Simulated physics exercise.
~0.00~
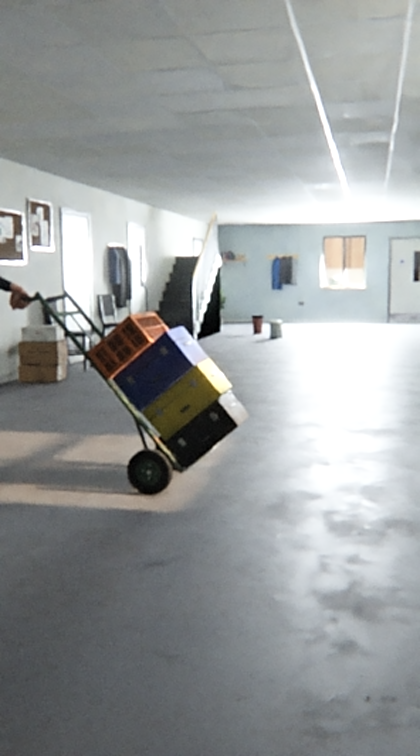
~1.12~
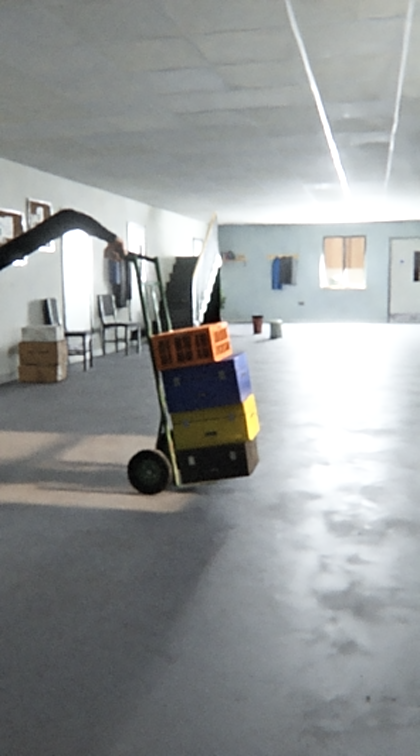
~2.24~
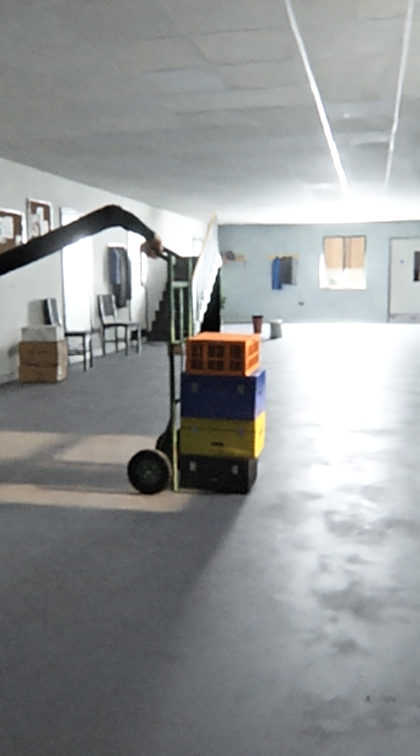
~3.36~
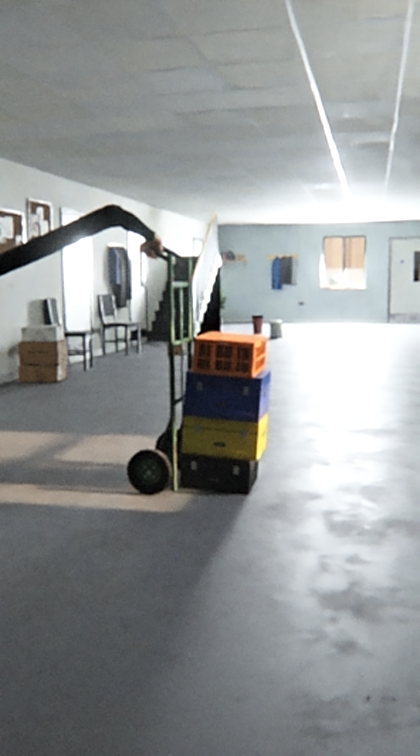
A hand truck stands tilted back in a large hall with a grey floor, seen from the side by a still camera, with chairs, boxes and stairs behind it. It carries four stacked items, an orange crate on top, then a blue toolbox, a yellow toolbox and a black toolbox at the bottom. A dark-sleeved arm reaching in from the left holds the handle and swings the truck upright to the right. As it comes upright, the load shifts forward, the orange crate sliding right most. The stack finally stands, nothing fallen, the crate sitting slightly off to the right.
